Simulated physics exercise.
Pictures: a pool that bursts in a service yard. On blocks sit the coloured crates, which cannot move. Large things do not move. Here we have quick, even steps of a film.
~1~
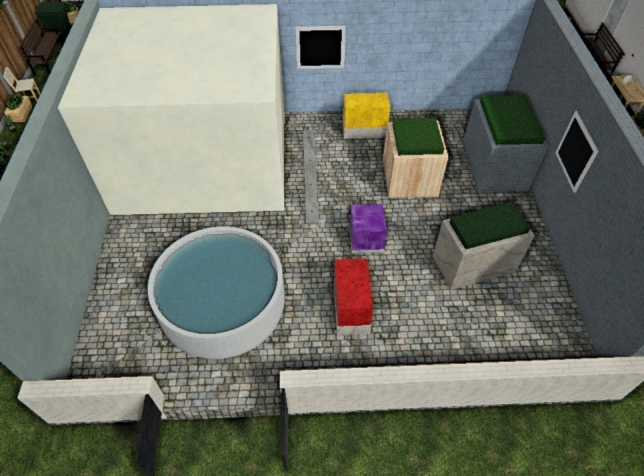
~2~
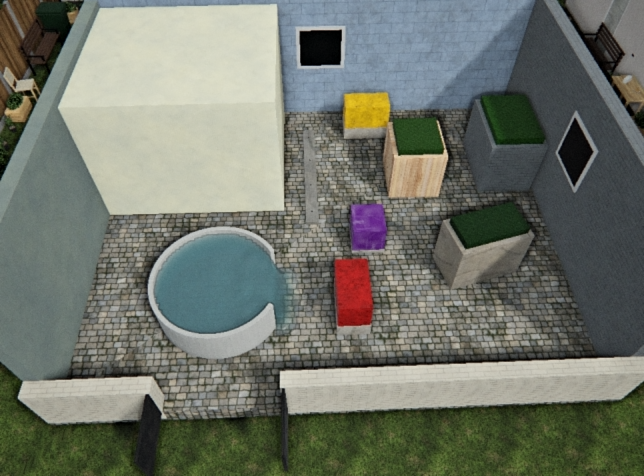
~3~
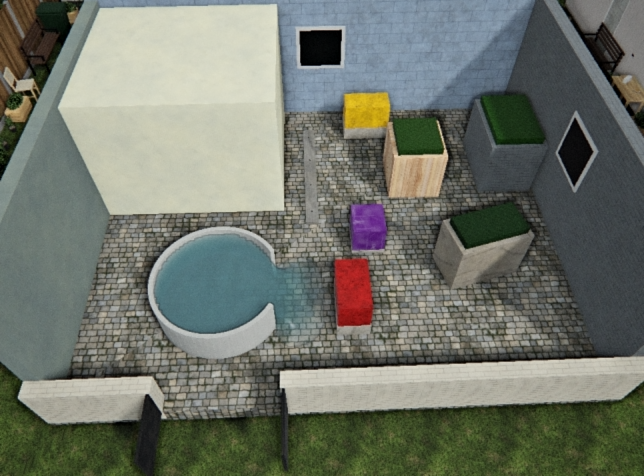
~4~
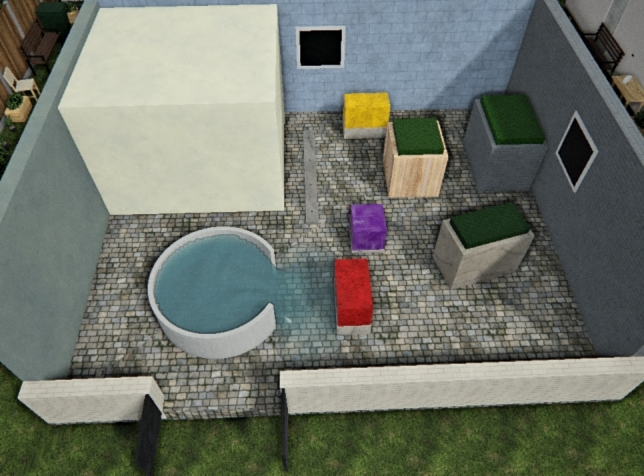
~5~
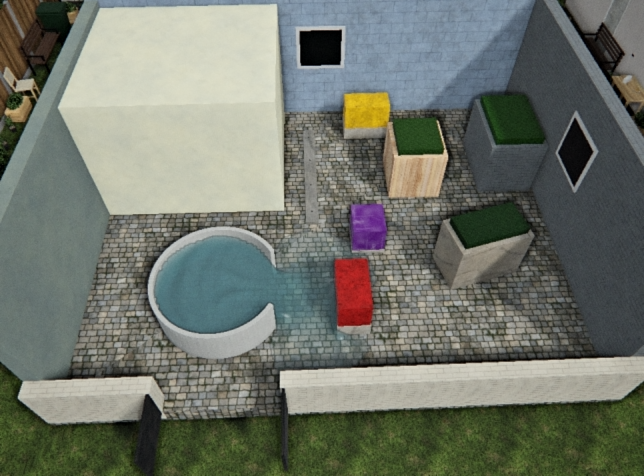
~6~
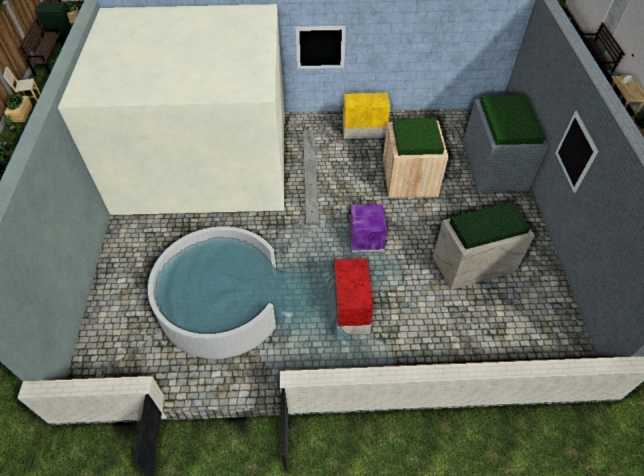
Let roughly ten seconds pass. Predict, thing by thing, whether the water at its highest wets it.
The purple crate is flooded. The yellow crate is not flooded. The red crate is flooded.
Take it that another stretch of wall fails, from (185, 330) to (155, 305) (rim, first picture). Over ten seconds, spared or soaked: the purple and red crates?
First the purple crate: It is hit; then the red crate: It is left alone.
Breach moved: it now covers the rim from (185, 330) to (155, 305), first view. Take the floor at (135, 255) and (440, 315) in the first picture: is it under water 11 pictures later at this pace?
Note, points in order: Soaked; unreached.
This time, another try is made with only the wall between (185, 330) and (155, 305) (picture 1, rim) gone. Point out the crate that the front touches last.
It's the one in yellow.
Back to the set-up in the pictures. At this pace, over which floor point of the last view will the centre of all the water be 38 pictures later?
I'd place it roughly at (374, 260).
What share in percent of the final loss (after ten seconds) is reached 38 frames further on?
About 65 per cent.
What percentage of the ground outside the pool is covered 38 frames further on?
Estimated share: About 80 %.
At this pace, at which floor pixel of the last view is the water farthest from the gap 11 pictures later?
Somewhere about (533, 206).
A moment on, water covers 15 % of the floor; the purple crate water round its plinth, the yellow crate not reached, the red crate water round its plinth.
Next, water covers 40 % of the floor; the purple crate water round its plinth, the yellow crate not reached, the red crate water round its plinth.
Then, water covers 60 % of the floor; the purple crate water round its plinth, the yellow crate water round its plinth, the red crate water round its plinth.
Later, water covers 80 % of the floor; the purple crate water round its plinth, the yellow crate water round its plinth, the red crate water round its plinth.
In the end, water covers 95 % of the floor; the purple crate was topped, the yellow crate stayed above the water, the red crate was topped.
